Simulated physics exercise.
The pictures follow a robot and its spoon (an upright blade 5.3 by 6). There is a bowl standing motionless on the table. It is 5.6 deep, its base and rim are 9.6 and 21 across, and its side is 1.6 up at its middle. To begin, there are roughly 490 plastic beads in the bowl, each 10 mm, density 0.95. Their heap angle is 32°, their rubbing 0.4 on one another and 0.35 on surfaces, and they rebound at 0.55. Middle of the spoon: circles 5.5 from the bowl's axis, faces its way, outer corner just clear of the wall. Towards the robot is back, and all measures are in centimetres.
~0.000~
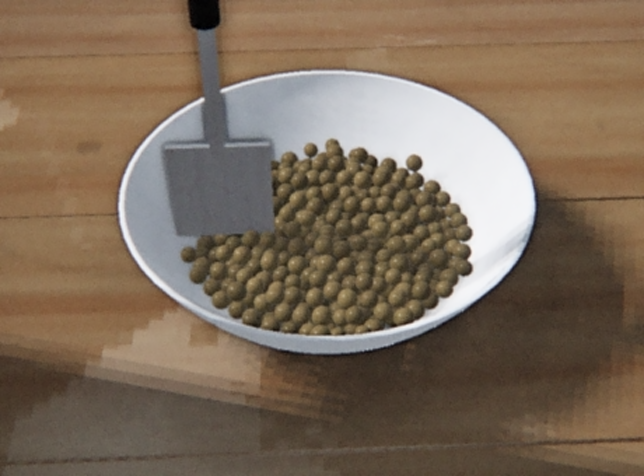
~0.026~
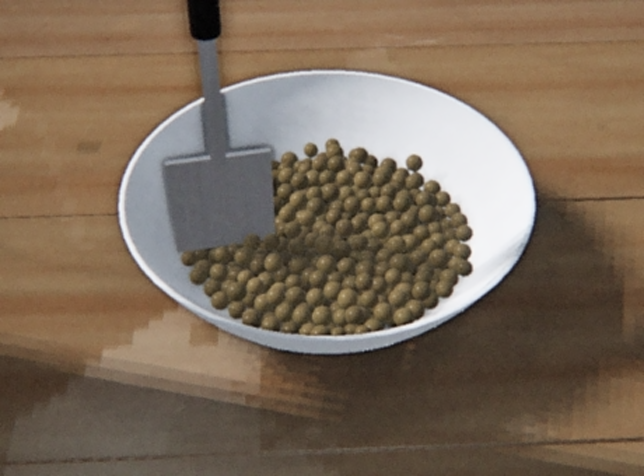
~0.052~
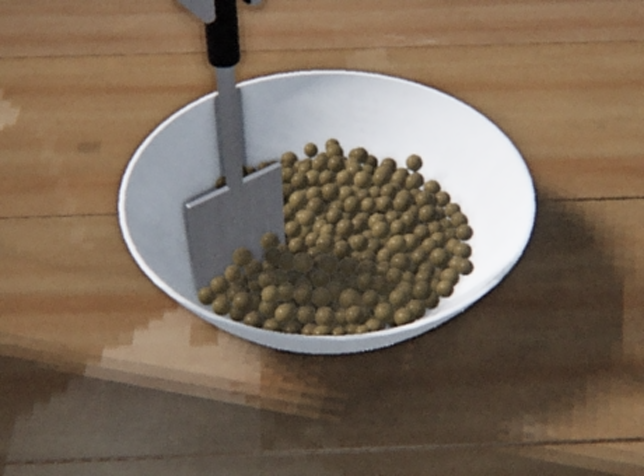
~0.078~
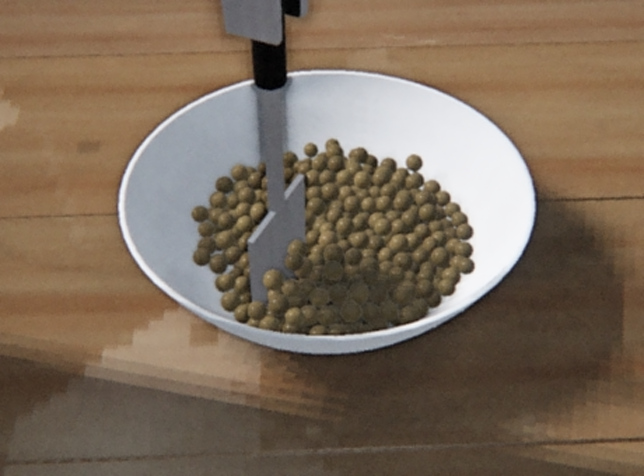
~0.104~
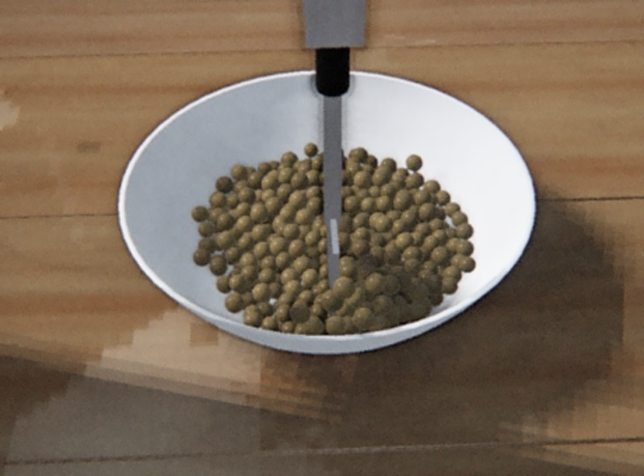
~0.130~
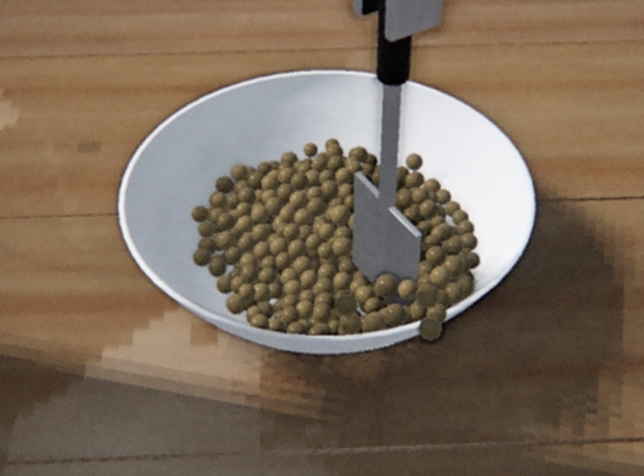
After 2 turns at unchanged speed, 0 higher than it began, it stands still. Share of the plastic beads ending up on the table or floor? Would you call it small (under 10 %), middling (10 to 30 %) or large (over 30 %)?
I would call it large.
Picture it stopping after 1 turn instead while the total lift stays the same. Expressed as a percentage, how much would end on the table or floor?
Then some 30 per cent.
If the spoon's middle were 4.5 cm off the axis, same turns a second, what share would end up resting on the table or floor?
Then some 55 percent.
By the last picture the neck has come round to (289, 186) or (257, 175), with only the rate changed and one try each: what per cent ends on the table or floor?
So, roughly 25 percent the first time and 15 percent the second.
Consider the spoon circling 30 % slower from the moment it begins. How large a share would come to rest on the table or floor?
I'd expect about 30 %.
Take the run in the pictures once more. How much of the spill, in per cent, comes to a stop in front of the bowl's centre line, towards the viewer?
About 40 per cent.
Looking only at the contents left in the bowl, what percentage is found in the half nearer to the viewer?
About 50 %.
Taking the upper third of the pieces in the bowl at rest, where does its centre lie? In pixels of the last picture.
(314, 245).
After 0.34 s, 351° round, highest piece 12 above the table; 372 in the bowl, 35 on the table or floor, 81 in flight or on the tool.
After 0.56 s, 222° round, highest piece 11 above the table; 291 in the bowl, 159 on the table or floor, 38 in flight or on the tool.
After 0.87 s, 0° round, highest piece 4 above the table; 266 in the bowl, 222 on the table or floor.
After 1.57 s, 0° round, highest piece 3 above the table; 266 in the bowl, 222 on the table or floor.
In the end, 266 in the bowl, 222 on the table or floor. That is 45 % on the table or floor.
